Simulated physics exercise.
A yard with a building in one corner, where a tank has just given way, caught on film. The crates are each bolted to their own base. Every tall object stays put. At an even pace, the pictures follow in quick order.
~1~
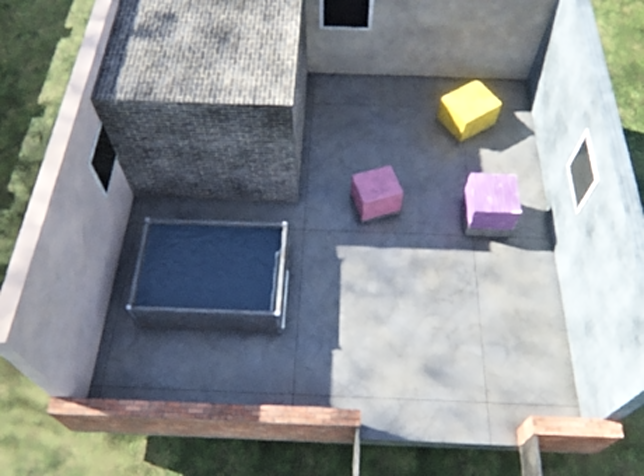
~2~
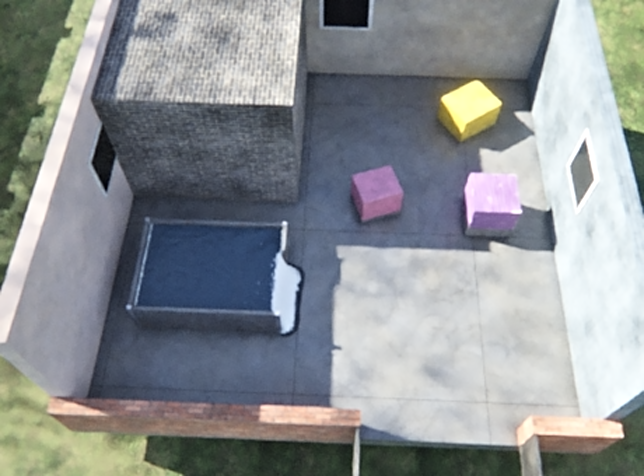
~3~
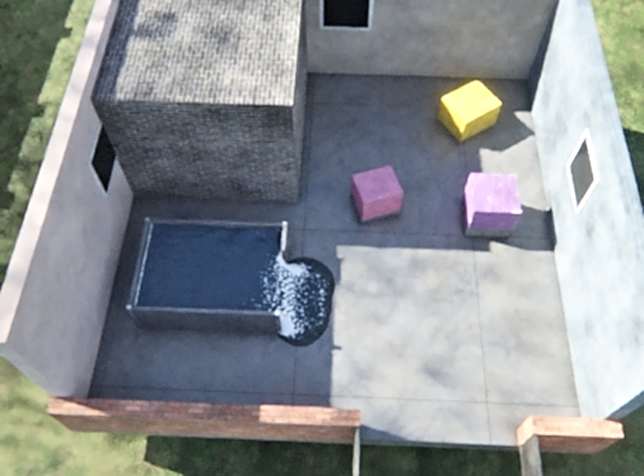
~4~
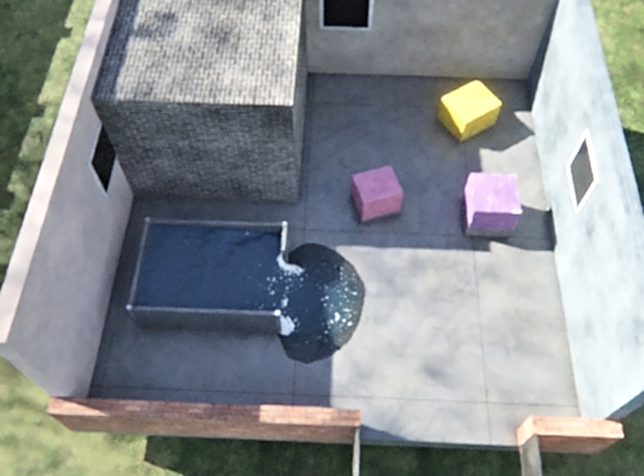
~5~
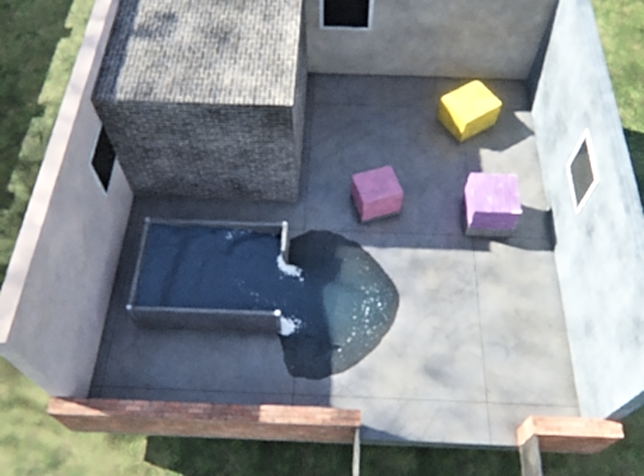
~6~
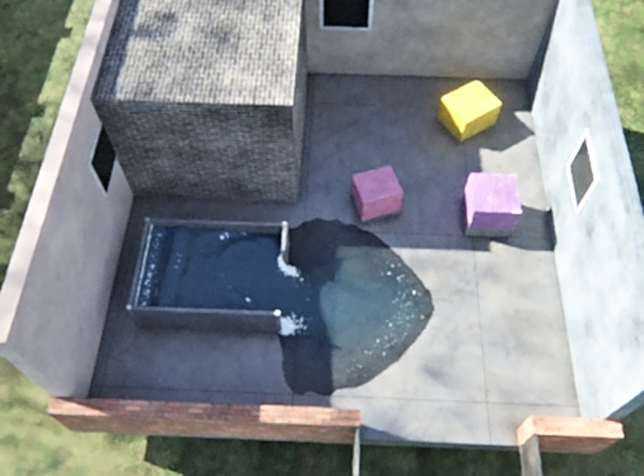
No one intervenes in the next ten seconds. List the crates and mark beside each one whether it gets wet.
Pink crate - stays dry; purple crate - stays dry; yellow crate - gets wet.
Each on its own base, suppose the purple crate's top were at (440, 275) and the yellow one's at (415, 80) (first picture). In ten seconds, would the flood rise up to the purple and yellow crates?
Put simply, the purple one is flooded and the yellow one is flooded.
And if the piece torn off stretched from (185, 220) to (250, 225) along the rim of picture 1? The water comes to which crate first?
The pink one, by my reading.
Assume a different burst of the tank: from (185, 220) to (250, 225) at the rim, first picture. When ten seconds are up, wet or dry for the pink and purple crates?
Note: Pink crate is overtopped; purple crate is left dry.
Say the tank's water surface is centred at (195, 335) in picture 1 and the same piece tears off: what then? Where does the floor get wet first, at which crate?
That would be the purple one.
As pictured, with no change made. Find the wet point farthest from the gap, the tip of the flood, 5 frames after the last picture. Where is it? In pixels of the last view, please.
Look around (557, 341).
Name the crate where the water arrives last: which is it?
That would be the yellow-painted one.
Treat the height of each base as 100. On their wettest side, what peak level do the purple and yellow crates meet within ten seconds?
60 and 300 %, roughly.
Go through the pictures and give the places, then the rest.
Still water in the tank at (211, 267), in the first picture.
The front is at (295, 269), out from the gap at (280, 294), in the second picture.
Water pours out at (281, 294) and has run to (323, 270), in the third picture.
Water pours out at (281, 295) and has run to (358, 284), in the fourth picture.
The front is at (393, 295), out from the gap at (281, 295), in the fifth picture.
Water pours out at (281, 295) and has run to (426, 316), in the sixth picture.
A moment on, water covers 30 % of the floor; the pink crate water round its plinth, the purple crate water round its plinth, the yellow crate not reached.
Next, water covers 40 % of the floor; the pink crate water round its plinth, the purple crate water round its plinth, the yellow crate not reached.
Then, water covers 50 % of the floor; the pink crate water round its plinth, the purple crate water round its plinth, the yellow crate water round its plinth.
Later, water covers 60 % of the floor; the pink crate water round its plinth, the purple crate water round its plinth, the yellow crate water round its plinth.
In the end, water covers 70 % of the floor; the pink crate stayed above the water, the purple crate stayed above the water, the yellow crate was topped.
